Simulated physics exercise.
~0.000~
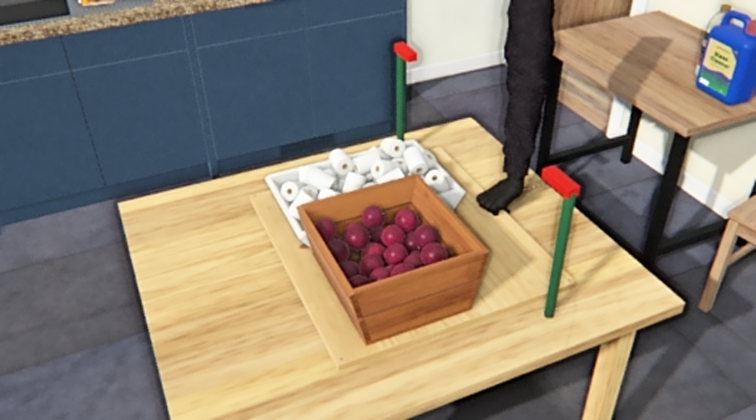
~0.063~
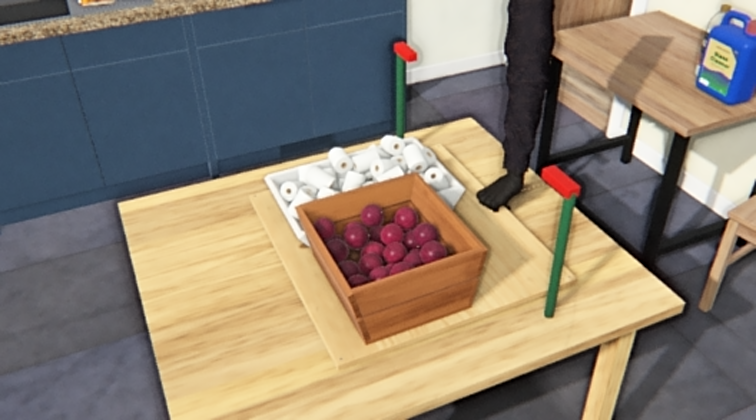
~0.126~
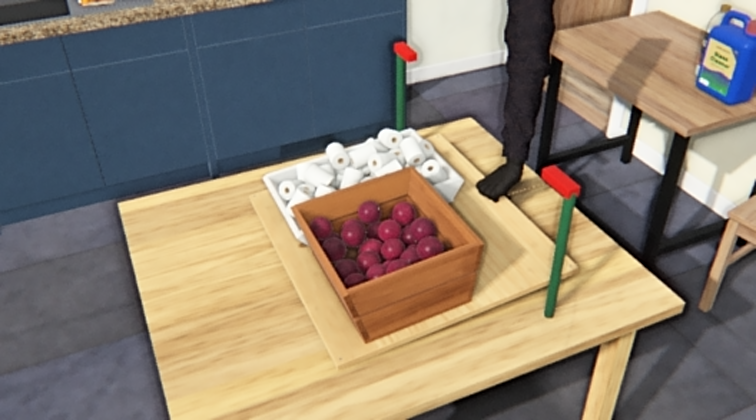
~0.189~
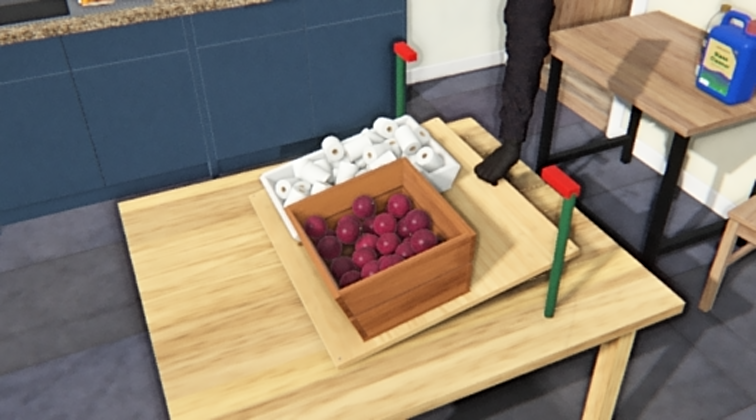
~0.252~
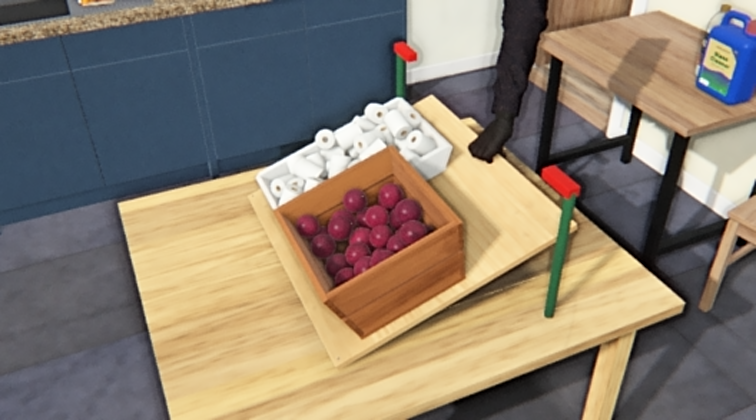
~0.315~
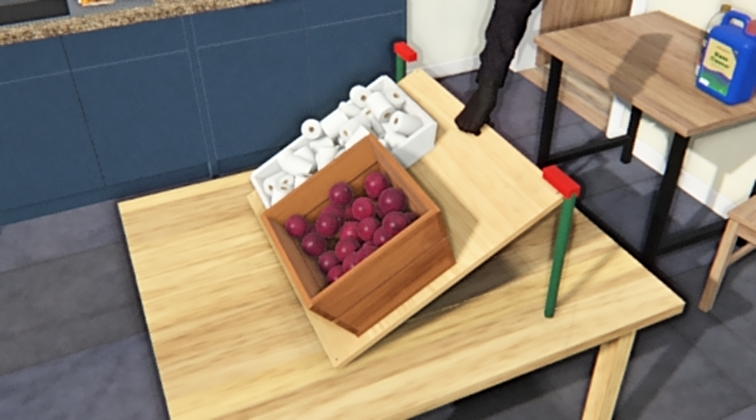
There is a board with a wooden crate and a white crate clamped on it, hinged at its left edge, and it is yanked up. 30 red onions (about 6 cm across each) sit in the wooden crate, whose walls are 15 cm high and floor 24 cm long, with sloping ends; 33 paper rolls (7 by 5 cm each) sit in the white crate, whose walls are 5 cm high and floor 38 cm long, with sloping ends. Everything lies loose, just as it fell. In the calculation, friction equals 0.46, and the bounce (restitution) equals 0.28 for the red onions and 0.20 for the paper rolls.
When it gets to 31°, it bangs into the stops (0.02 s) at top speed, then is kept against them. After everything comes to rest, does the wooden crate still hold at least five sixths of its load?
Yes, it has shed under a sixth.
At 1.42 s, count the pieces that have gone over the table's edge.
About 1.
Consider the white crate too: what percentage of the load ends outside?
Lost from the white crate: 45 percent.
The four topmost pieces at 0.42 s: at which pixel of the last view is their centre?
I'd put it somewhere around (349, 91).
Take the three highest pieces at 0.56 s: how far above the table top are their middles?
Around 32 centimetres.
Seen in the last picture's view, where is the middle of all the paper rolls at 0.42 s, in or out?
Centre approx. (316, 150).
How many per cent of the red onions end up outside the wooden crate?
That comes to around 0 per cent.
After 0.32 s, the lift is arrested.
After 0.42 s, tilt 31°; the wooden crate has all 30 and the white crate has all 33.
After 0.56 s, tilt 31°; the wooden crate has all 30 and the white crate is down by 1 of 33.
After 0.82 s, tilt 31°; the wooden crate has all 30 and the white crate is down by 11 of 33.
Final count (at 1.42 s), the wooden crate has all 30 and the white crate is down by 15 of 33. Asked share, 0 of 30, 0 per cent.
